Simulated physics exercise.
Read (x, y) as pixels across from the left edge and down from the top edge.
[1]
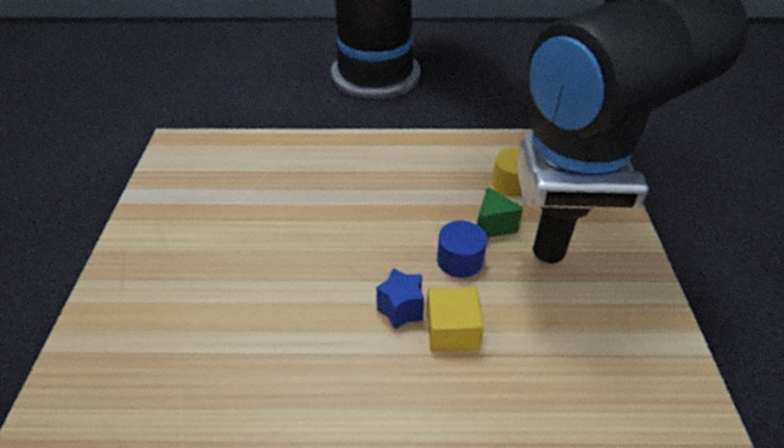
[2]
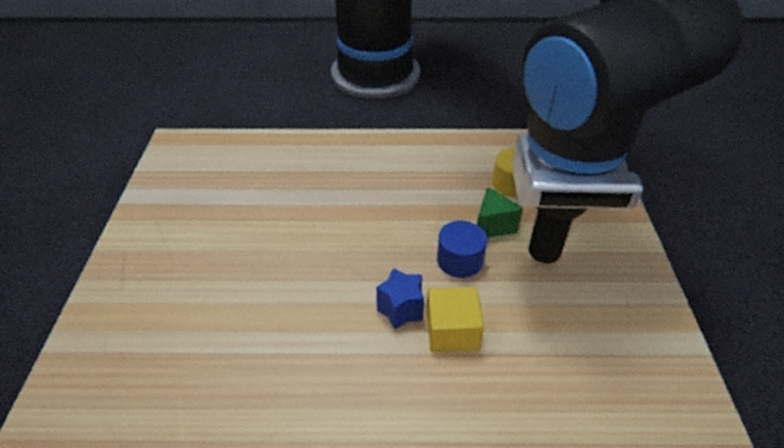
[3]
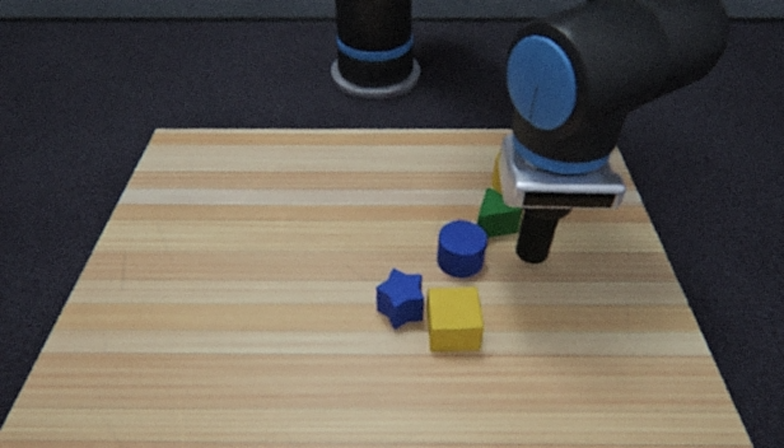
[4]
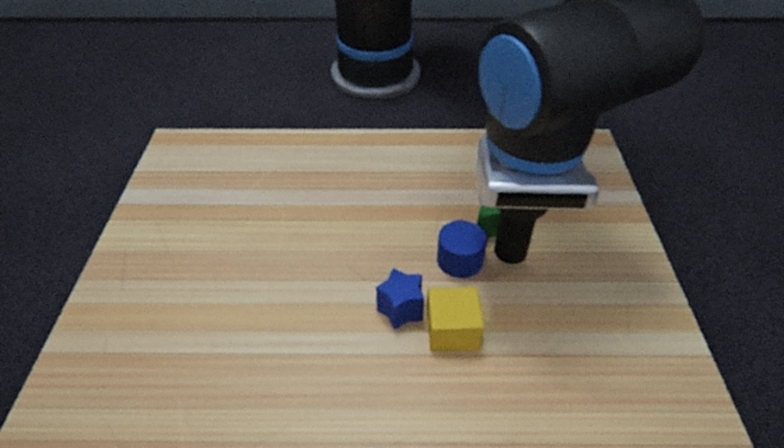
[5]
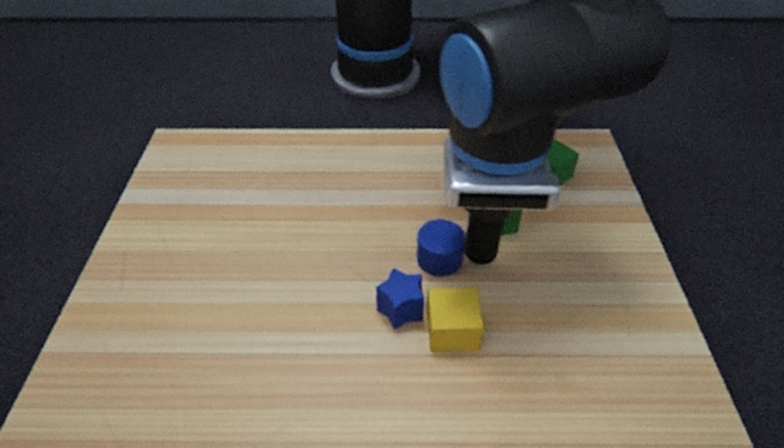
A black robotic arm with blue bands reaches over a light striped wooden board on a dark surface, seen from a fixed view in front and slightly above. A blue star and yellow cube sit near the middle, with a blue cylinder, green blocks and a yellow piece farther back to the right. The arm slides its black tip left, passes before the back pieces, and pushes the cylinder slightly left.
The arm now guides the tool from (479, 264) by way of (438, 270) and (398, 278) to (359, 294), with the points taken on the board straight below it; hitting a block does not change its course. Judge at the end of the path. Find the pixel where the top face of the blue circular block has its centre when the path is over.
The point I'd pick in the picture is (377, 229).
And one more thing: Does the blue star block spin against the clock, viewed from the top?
I'd say yes.
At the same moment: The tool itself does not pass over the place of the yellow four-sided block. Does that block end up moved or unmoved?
It will remain on its spot.
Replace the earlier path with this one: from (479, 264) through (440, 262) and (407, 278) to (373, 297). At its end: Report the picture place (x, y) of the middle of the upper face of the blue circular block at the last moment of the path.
For the centre of its top, I'd go with (377, 233).
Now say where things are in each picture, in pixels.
Tool's lower end (549, 252); blue star block (402, 286); blue circular block (463, 237); yellow four-sided block (455, 307); green triangular piece (497, 203), in the first picture.
Tool (545, 252); blocks still, in the second picture.
Tool (532, 252); blocks still, in the third picture.
Tool (511, 252); blocks still, in the fourth picture.
Tool (481, 253); blue star block (402, 286); blue circular block (442, 235); yellow four-sided block (455, 307); green triangular piece hidden, in the fifth picture.
On the path given first. One third of the way, tool (437, 258); blue circular block (402, 232).
Two thirds of the way, tool (396, 268); blue circular block (377, 229).
At the end, tool (358, 282); blue star block (394, 291), turned 40° anticlockwise; blue circular block (377, 229); yellow four-sided block still; green triangular piece still.
